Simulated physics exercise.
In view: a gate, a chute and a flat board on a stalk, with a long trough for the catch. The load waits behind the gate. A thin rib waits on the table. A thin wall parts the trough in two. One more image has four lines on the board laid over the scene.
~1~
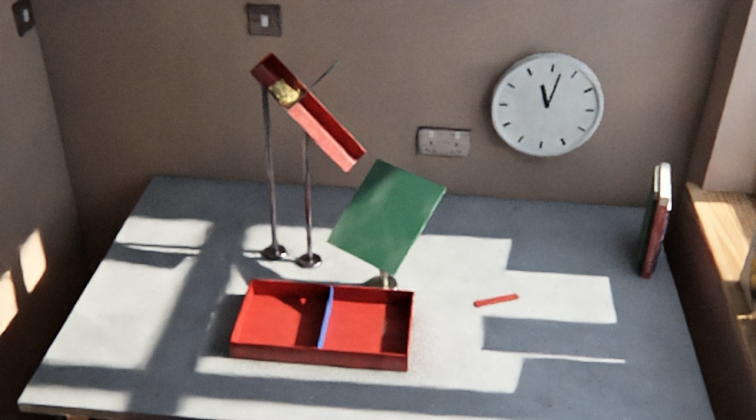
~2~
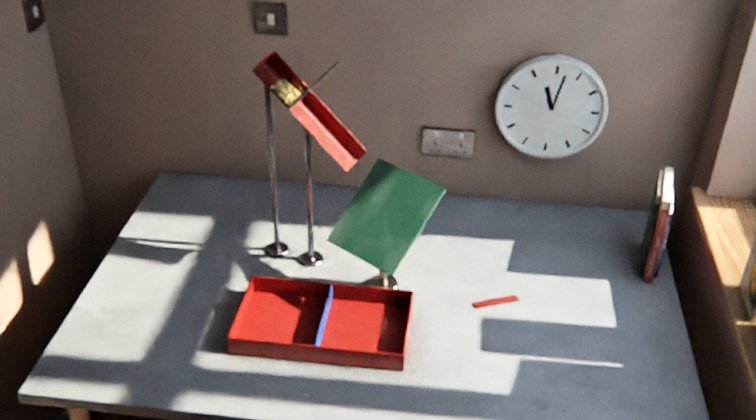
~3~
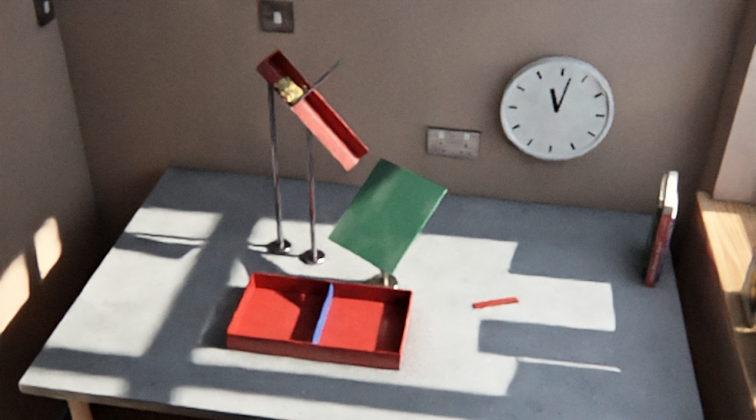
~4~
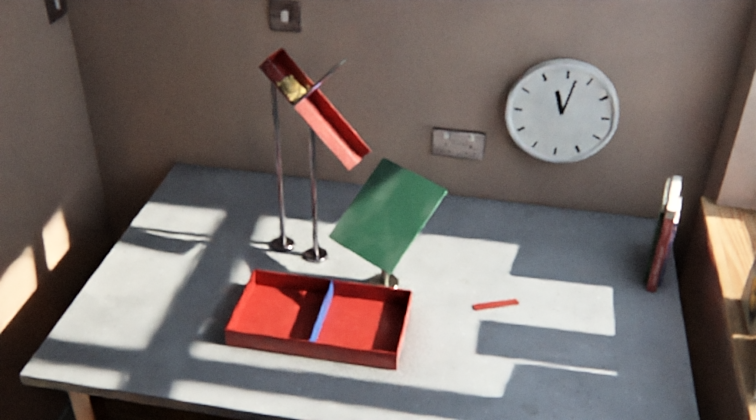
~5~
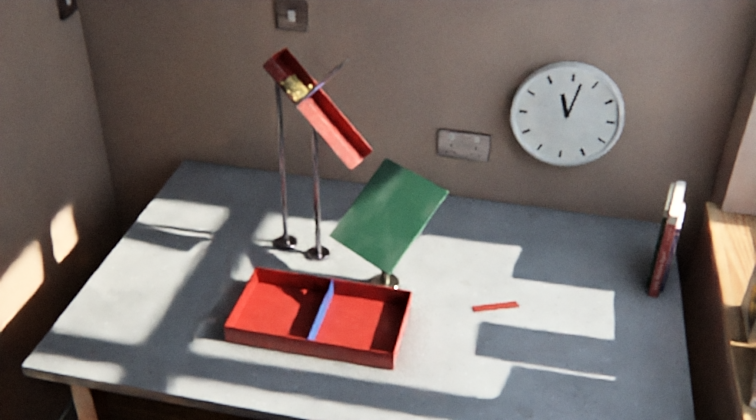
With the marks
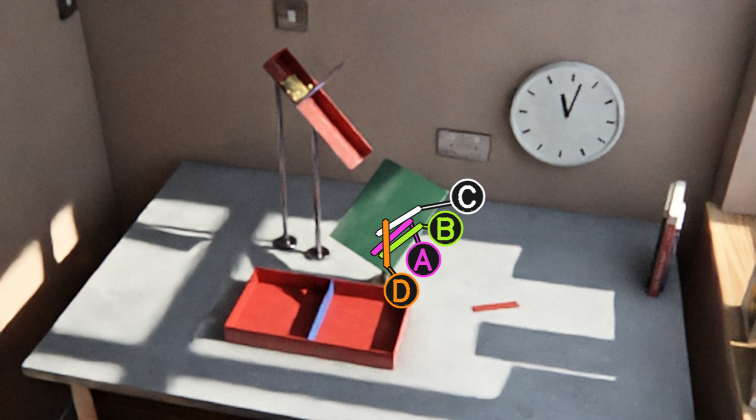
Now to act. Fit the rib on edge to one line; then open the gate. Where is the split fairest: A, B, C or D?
I would pick line C.
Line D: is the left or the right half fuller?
More lands on the right.
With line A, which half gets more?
The right half.
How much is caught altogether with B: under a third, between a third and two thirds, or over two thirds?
It is over two thirds.
On the marked copy, line A from (409, 220) to (373, 252); line B from (420, 226) to (381, 255); line C from (418, 208) to (378, 233); line D from (385, 221) to (386, 265).
With A, of what is caught, a small part in the left half, most in the right.
With B, of what is caught, a small part in the left half, nearly all in the right.
With C, of what is caught, about half in the left half, about half in the right.
With D, of what is caught, a small part in the left half, nearly all in the right.
